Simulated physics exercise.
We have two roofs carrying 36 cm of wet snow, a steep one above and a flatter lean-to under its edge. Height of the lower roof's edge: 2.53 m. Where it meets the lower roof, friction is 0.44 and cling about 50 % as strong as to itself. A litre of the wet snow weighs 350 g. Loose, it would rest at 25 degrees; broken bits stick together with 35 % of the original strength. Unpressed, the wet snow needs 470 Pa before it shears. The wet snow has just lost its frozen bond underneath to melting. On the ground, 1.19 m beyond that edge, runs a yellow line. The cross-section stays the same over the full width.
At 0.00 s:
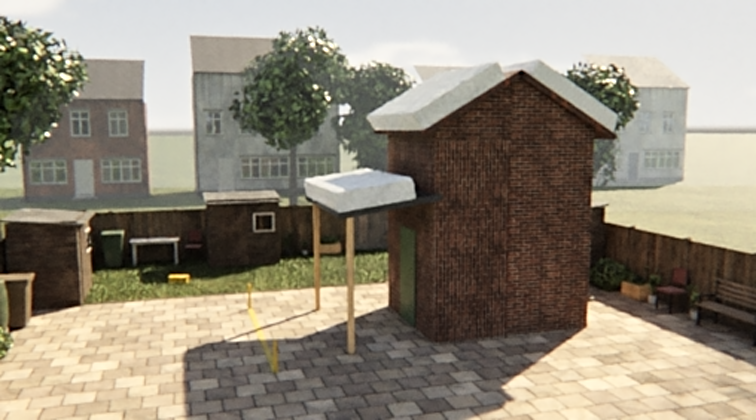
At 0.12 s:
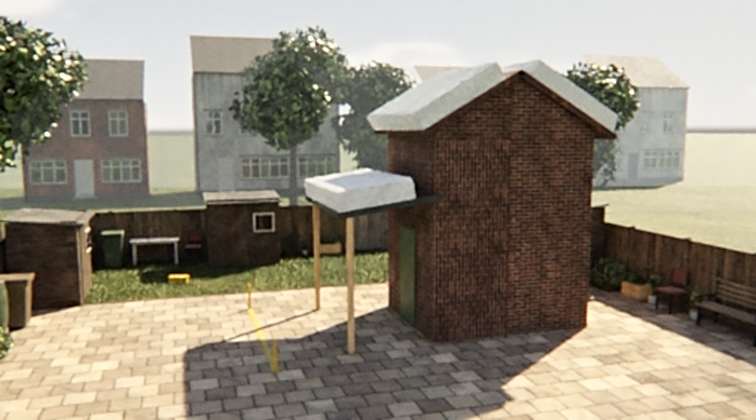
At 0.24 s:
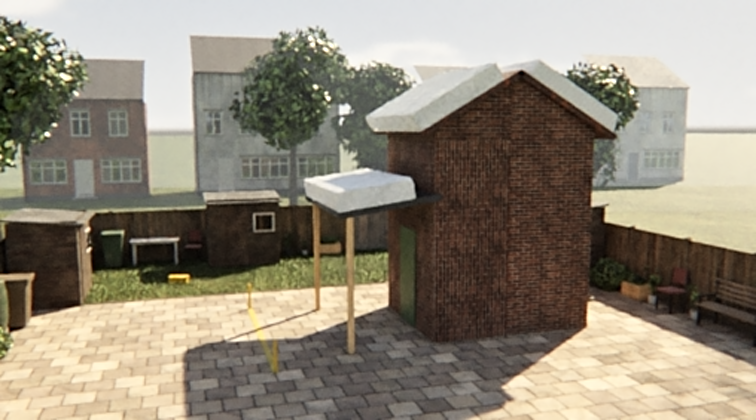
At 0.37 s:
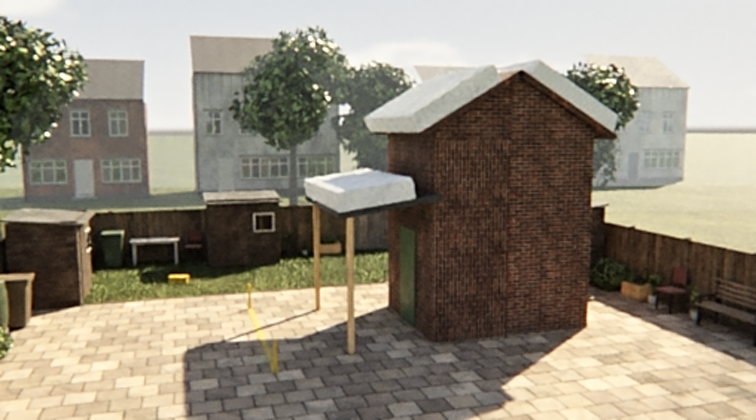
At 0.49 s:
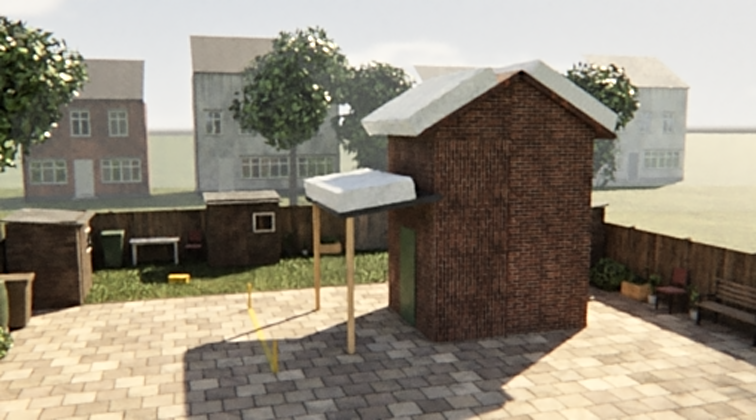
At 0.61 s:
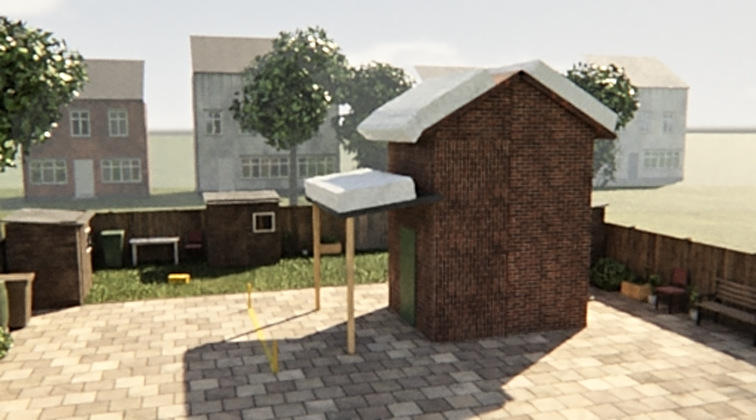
Paved back garden with a narrow brick building, thick white snow creeping slightly down the left slope of its steep upper roof.
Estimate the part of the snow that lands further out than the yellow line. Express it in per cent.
I would say 18 %.
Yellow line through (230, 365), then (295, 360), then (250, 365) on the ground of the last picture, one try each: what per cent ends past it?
First try around 6 per cent, second around 25 per cent, third around 10 per cent.
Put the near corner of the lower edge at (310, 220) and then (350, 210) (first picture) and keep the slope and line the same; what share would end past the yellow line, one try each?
I'd expect around 6 percent the first time and around 25 percent the second.
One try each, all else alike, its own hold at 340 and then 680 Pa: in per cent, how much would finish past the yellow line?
25 %, then 8 %.
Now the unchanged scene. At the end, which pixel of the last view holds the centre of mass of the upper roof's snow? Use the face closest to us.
Approximately at pixel (324, 271).
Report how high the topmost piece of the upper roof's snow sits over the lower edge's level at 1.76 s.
1.3 m, more or less.
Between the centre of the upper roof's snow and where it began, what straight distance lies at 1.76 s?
It has shifted some 2.0 m.
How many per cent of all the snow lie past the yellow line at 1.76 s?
Roughly 0 per cent.
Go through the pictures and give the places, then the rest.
Leading edge of the wet snow at (422, 113), in the first picture.
Leading edge of the wet snow at (422, 114), its middle shifted 9 mm, in the second picture.
Leading edge of the wet snow at (420, 114), its middle shifted 3.7 cm, 2 % of it past the upper edge, in one piece, in the third picture.
Leading edge of the wet snow at (418, 119), its middle shifted 8.5 cm, 5 % of it past the upper edge, in one piece, in the fourth picture.
Leading edge of the wet snow at (415, 122), its middle shifted 15 cm, 9 % of it past the upper edge, in one piece, in the fifth picture.
Leading edge of the wet snow at (409, 122), its middle shifted 25 cm, 14 % of it past the upper edge, cracking, in the sixth picture.
After 1.13 s, none is below the lower edge and 0 % is past the line.
After 1.76 s, none is below the lower edge and 0 % is past the line.
After 2.38 s, 23 % is below the lower edge and 0 % is past the line.
After 3.00 s, 43 % is below the lower edge and 15 % is past the line.
After 3.80 s, at the end, 43 % is below the lower edge and 18 % is past the line.
